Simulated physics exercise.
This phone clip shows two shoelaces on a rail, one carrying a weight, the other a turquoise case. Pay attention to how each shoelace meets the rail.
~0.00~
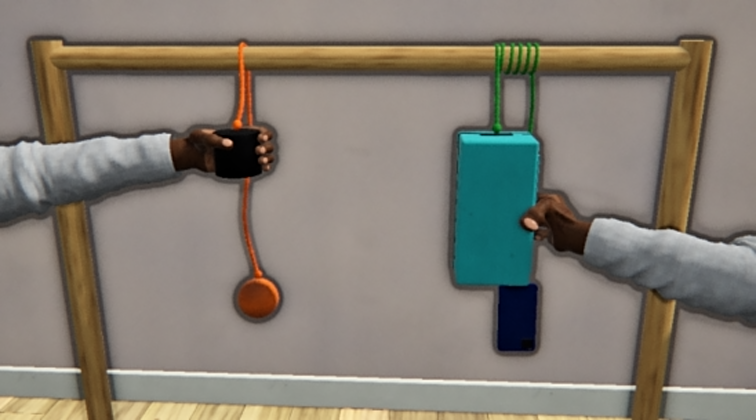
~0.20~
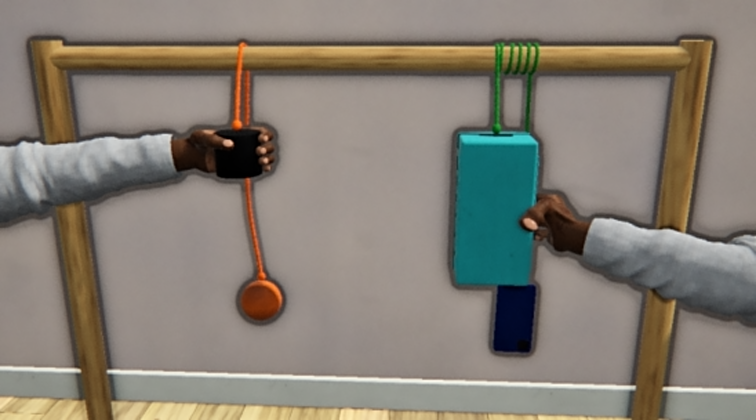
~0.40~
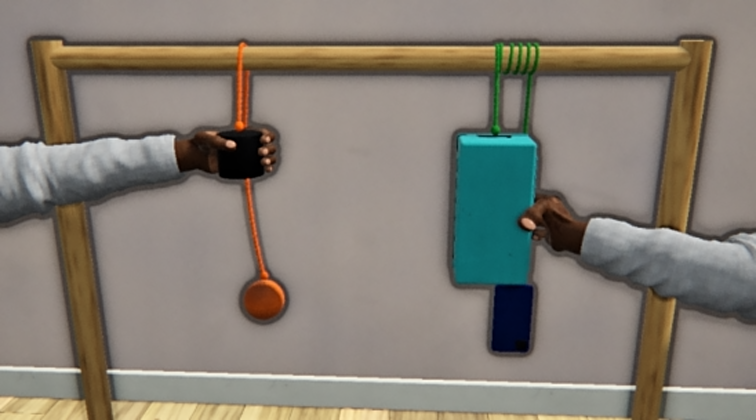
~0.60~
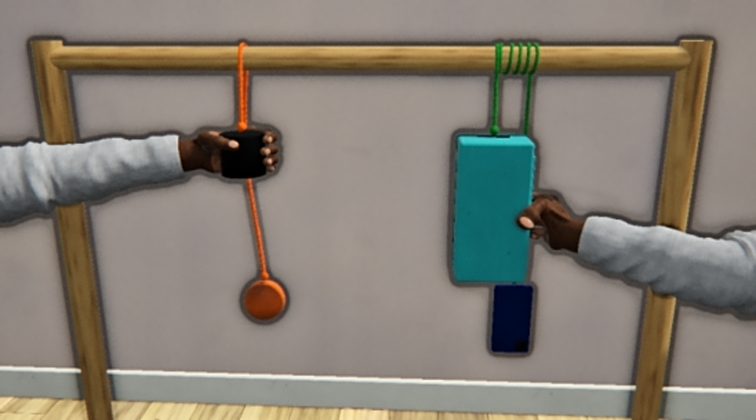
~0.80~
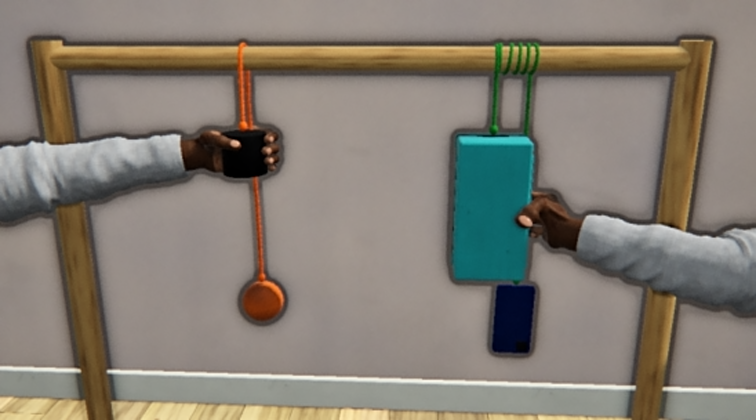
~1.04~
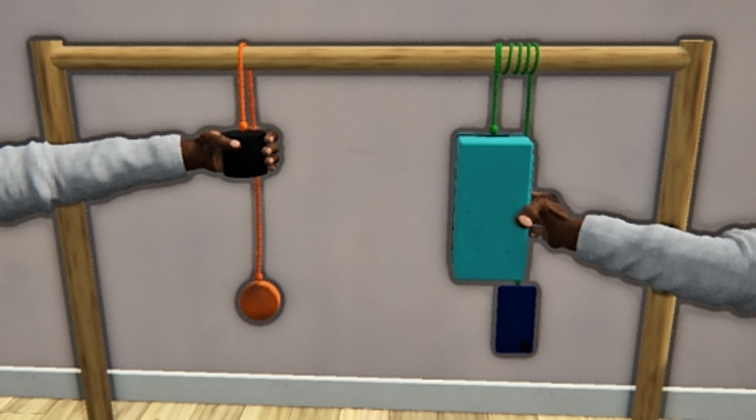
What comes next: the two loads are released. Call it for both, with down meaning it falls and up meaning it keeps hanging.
Weight - down; turquoise case - up.
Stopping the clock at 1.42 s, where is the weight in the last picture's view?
About (252, 261).
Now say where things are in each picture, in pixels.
In the first frame, weight (238, 153); turquoise case (493, 208); left orange (258, 299); right phone (517, 318).
In the second frame, weight (238, 153); turquoise case (493, 208).
In the third frame, weight (241, 154); turquoise case (492, 208).
In the fourth frame, weight (243, 154); turquoise case (490, 207).
In the fifth frame, weight (245, 153); turquoise case (490, 206).
In the sixth frame, weight (245, 153); turquoise case (490, 206); left shoelace only laid over the rail; right shoelace wound several times round the rail.
Around 1.42 s, weight dropping near (252, 260); turquoise case in the air near (493, 162).
Around 1.82 s, weight on the floor; turquoise case in the air near (519, 183).
Finally, weight on the floor; turquoise case in the air near (498, 192). The weight pulls its rope through and the turquoise case stays hanging.
